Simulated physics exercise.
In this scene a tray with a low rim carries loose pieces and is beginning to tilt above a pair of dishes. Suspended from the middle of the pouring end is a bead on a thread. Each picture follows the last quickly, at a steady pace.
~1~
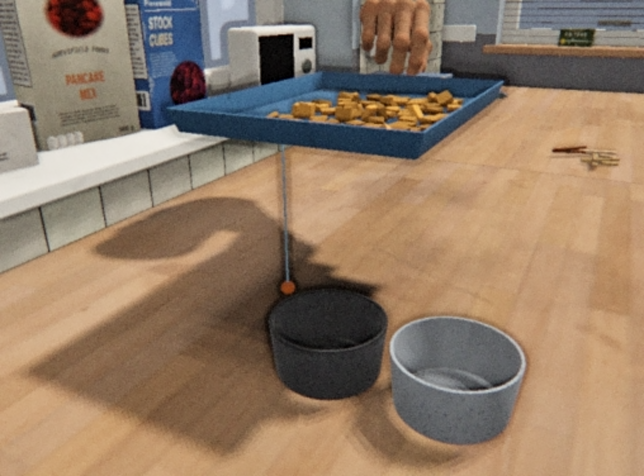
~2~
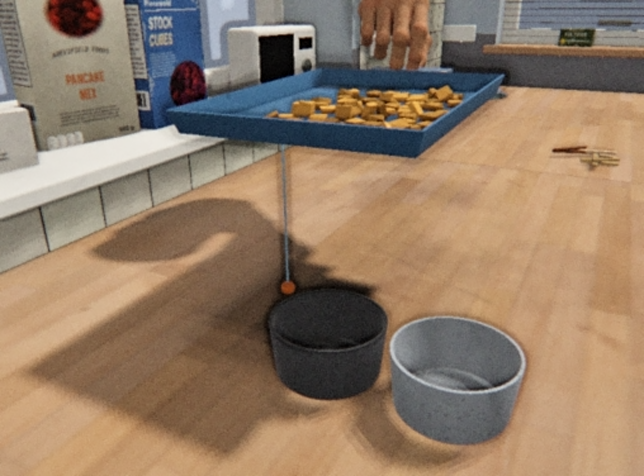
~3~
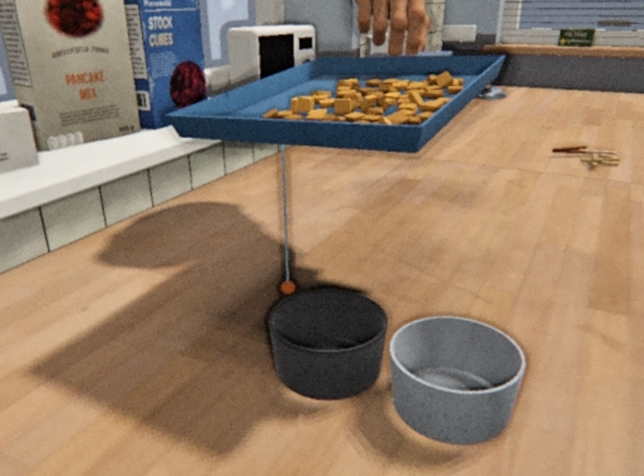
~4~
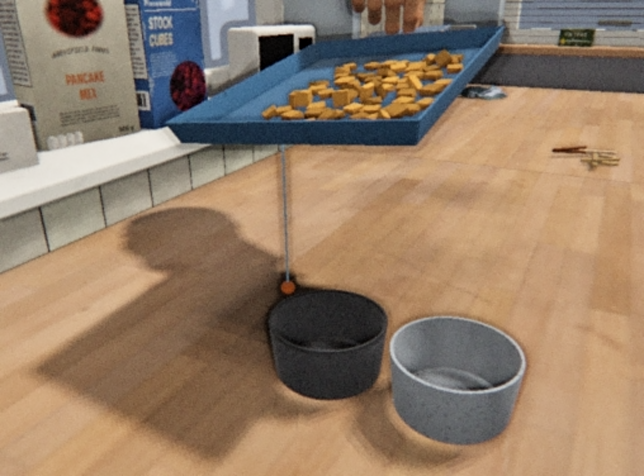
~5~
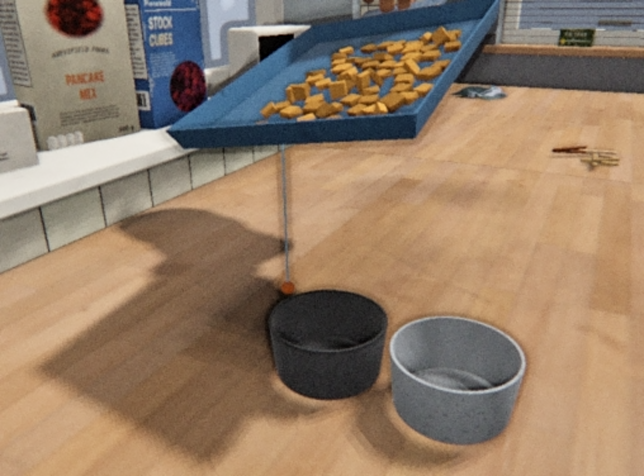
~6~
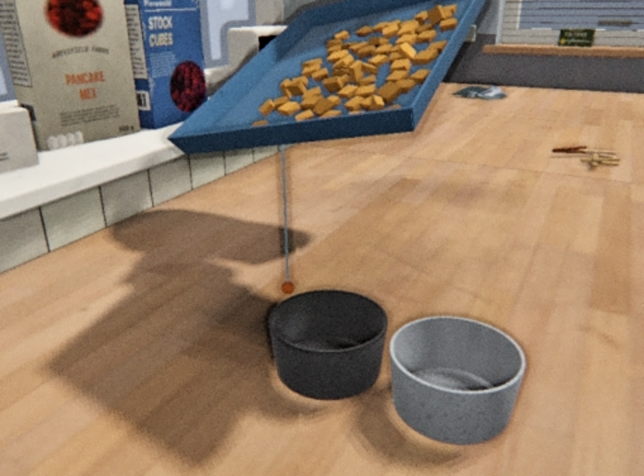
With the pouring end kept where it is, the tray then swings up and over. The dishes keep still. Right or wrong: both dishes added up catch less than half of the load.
Right, they catch less than half.
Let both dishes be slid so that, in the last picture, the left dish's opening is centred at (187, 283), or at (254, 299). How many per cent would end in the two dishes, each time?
First some 90, then 30 per cent.
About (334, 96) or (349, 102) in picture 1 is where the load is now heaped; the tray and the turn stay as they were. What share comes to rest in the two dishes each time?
It comes to about 0 per cent the first time and about 0 per cent the second.
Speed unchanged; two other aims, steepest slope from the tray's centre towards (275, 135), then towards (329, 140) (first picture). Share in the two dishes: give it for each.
I'd put it at some 0 % and then some 40 %.
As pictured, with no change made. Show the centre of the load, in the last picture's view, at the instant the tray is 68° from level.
I'd put it at about (244, 121).
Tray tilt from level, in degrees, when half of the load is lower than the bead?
About 105 degrees.
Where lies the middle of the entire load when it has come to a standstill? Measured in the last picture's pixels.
About pixel (195, 339).
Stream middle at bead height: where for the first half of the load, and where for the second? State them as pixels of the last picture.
Around (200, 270), followed by around (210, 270).
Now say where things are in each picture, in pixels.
In the first frame, corners of the pouring end near (177, 107) and (418, 130), level; middle of the load near (381, 113), cereal squares; left dish near (301, 370); right dish near (435, 412); bead on its thread near (288, 288).
In the second frame, corners of the pouring end near (176, 109) and (417, 128), level; middle of the load near (381, 110).
In the third frame, corners of the pouring end near (175, 113) and (416, 124), tipped barely, lowest at the left corner; middle of the load near (380, 102).
In the fourth frame, corners of the pouring end near (175, 120) and (413, 117), tipped a little, lowest at the left corner; middle of the load near (379, 89).
In the fifth frame, corners of the pouring end near (175, 127) and (410, 110), tipped clearly, lowest at the left corner; middle of the load near (382, 75).
In the sixth frame, corners of the pouring end near (175, 134) and (406, 104), tipped clearly, lowest at the left corner; middle of the load near (378, 61); left dish near (301, 370); right dish near (435, 412).
Shortly afterwards, tray tipped steeply; the whole lot on the tray.
Next, tray tipped past a quarter turn; near a quarter on the tray; near a third outside both; near a third in the air.
Some moments later, tray tipped past a quarter turn; the whole lot outside both.
In the end, tray tipped past a quarter turn; none at all in the right dish; none at all in the left dish; the whole lot outside both.
